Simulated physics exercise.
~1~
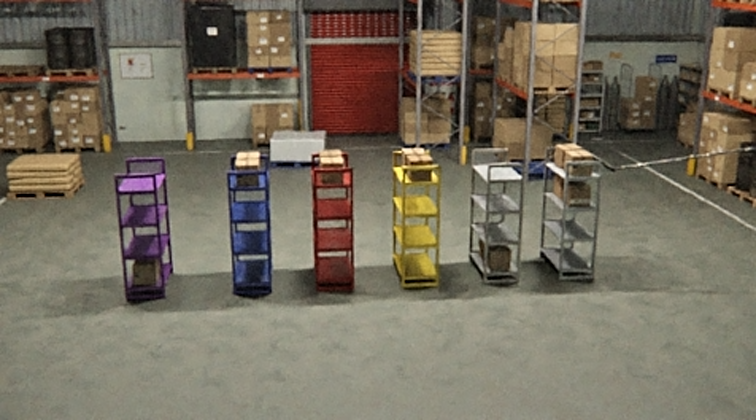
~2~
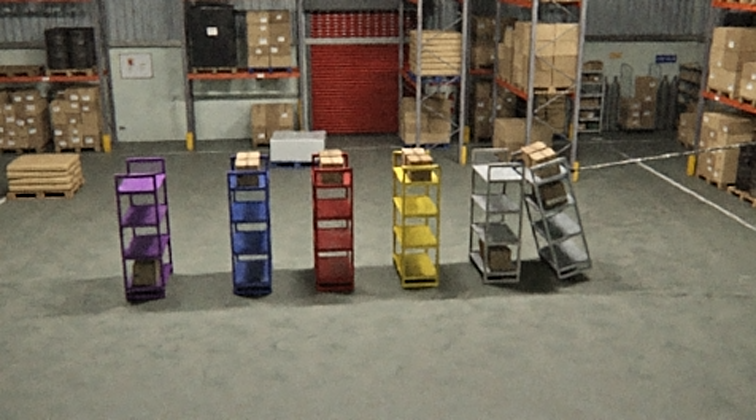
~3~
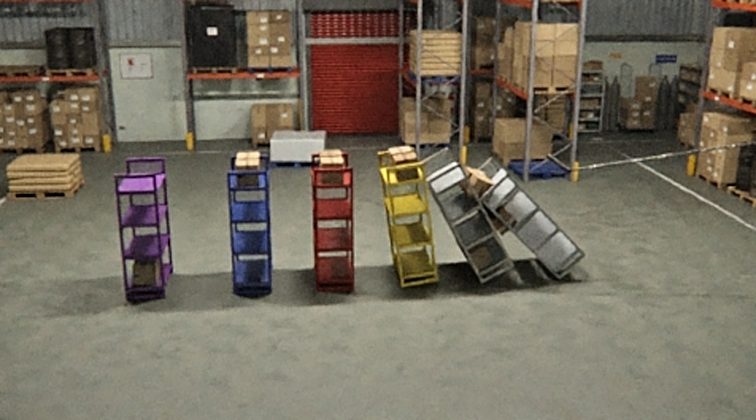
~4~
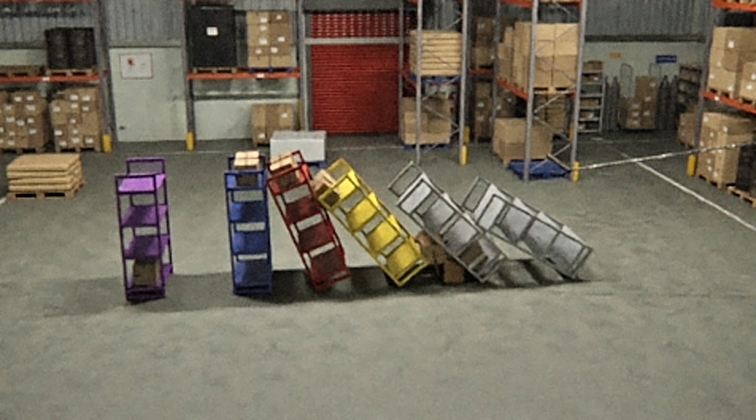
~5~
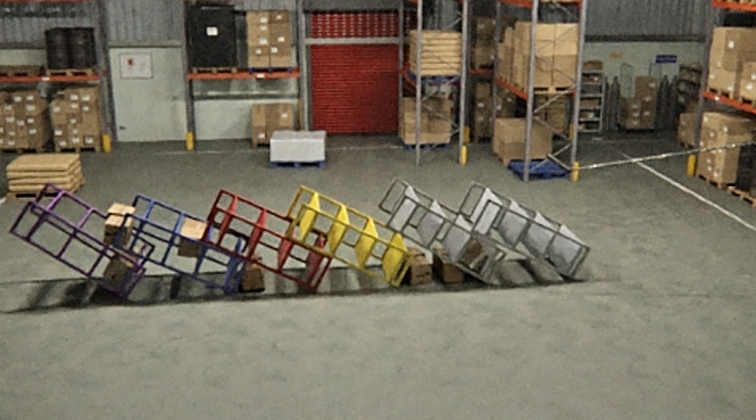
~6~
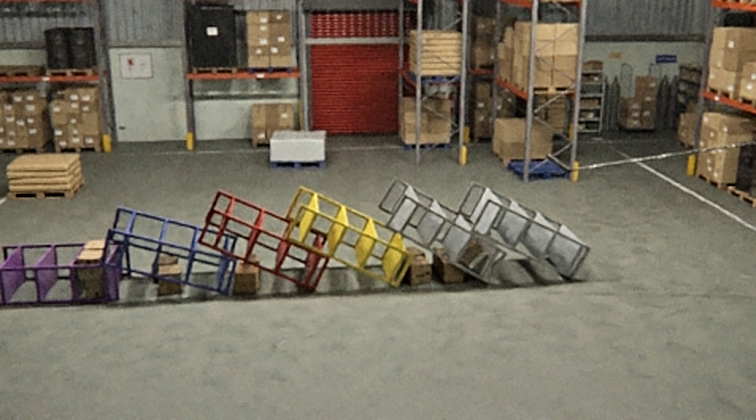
A pole nudged the rightmost gray shelving unit in a warehouse, and it tipped left into its neighbor, toppling the yellow, red, blue and purple ones in turn and spilling boxes, until the purple unit lay flat and the others leaned in a slanted row.
